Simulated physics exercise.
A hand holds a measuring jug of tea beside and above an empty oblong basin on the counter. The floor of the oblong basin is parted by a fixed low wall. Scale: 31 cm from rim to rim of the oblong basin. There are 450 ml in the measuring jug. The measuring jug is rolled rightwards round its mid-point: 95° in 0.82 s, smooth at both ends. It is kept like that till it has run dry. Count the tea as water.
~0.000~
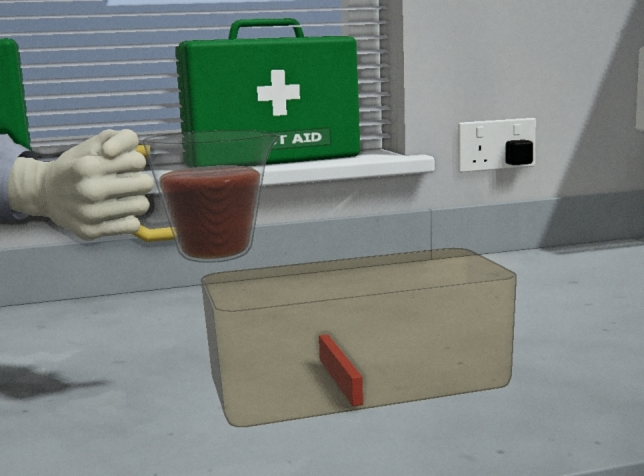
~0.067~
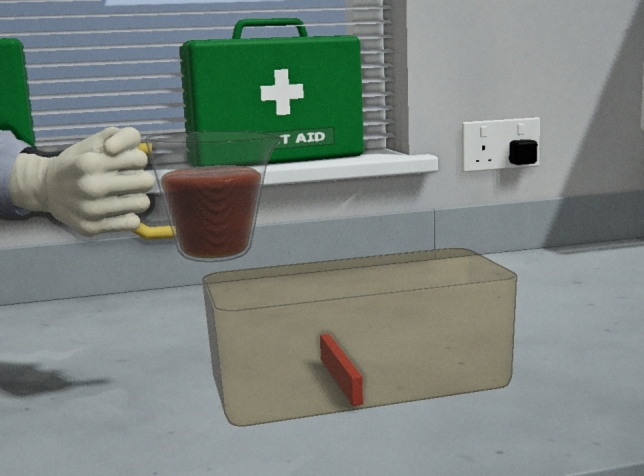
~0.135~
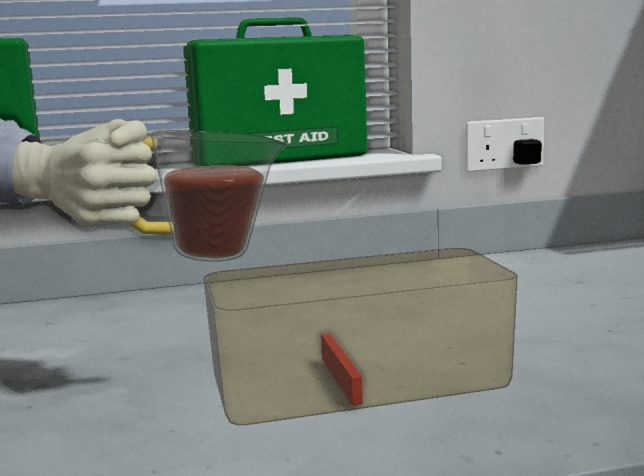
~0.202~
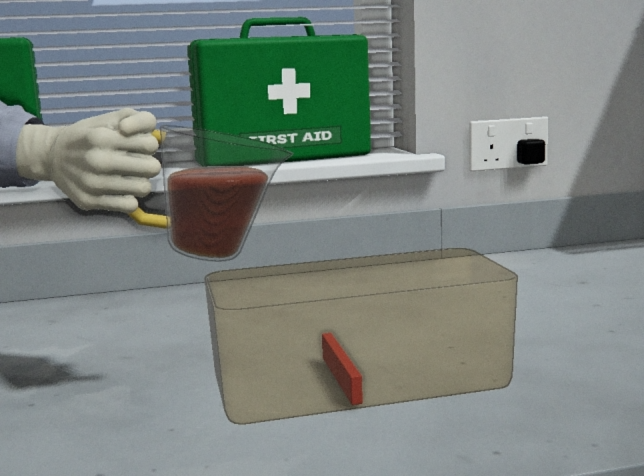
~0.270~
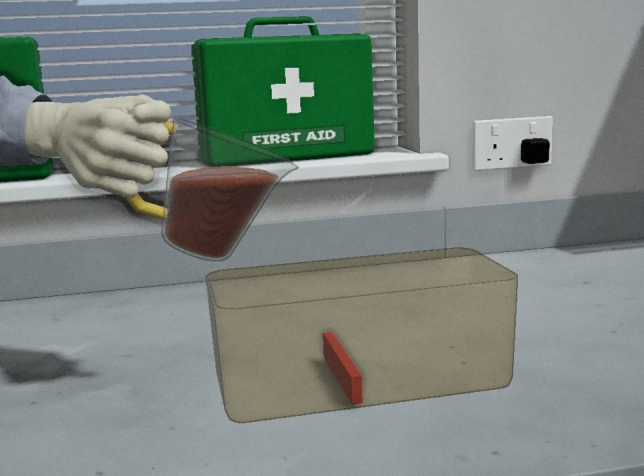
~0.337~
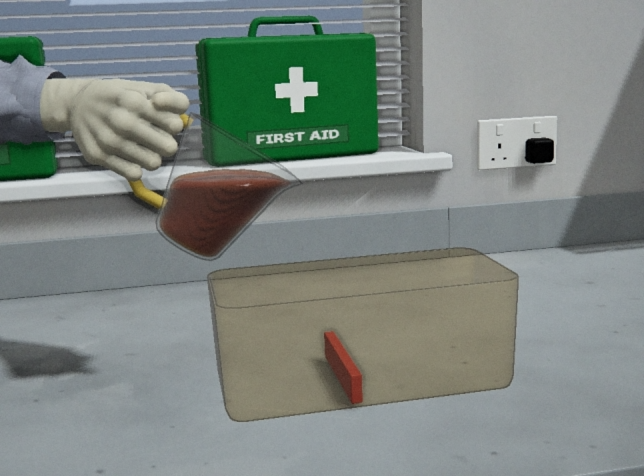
A gloved hand holds a clear measuring jug of reddish-brown liquid upright, above and beside an oblong basin with a small red wall inside. The jug then tilts steadily rightwards, its liquid shifting towards the pouring edge, until it leans well over with the liquid still inside.
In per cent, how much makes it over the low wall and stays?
Roughly 62 per cent is past the wall.
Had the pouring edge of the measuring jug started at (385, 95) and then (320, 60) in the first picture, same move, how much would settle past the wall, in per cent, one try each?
First 85, then 90 per cent.
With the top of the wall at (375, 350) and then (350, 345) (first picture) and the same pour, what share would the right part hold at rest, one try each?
In turn about 10 and 15 per cent.
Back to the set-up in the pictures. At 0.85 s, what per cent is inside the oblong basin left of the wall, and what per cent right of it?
Near 28 on the left, 50 on the right.
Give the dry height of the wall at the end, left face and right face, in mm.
Some 22 mm on the left and 20 mm on the right.
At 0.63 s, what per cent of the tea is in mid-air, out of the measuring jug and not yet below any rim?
Near 20 in a hundred.
Then, 0.63 s in, the tilt is 83° and 61 per cent is still to pour, 6 is left of the wall and 14 right of it.
Then, 0.85 s in, the tilt is 95° and 14 per cent is still to pour, 28 is left of the wall and 50 right of it.
Then, 1.07 s in, the tilt is 95° and 1 per cent is still to pour, 36 is left of the wall and 62 right of it.
Then, 1.32 s in, the tilt is 95° and 0 per cent is still to pour, 37 is left of the wall and 62 right of it.
Finally, 38 per cent lies left of the wall, 62 right of it and 0 outside.
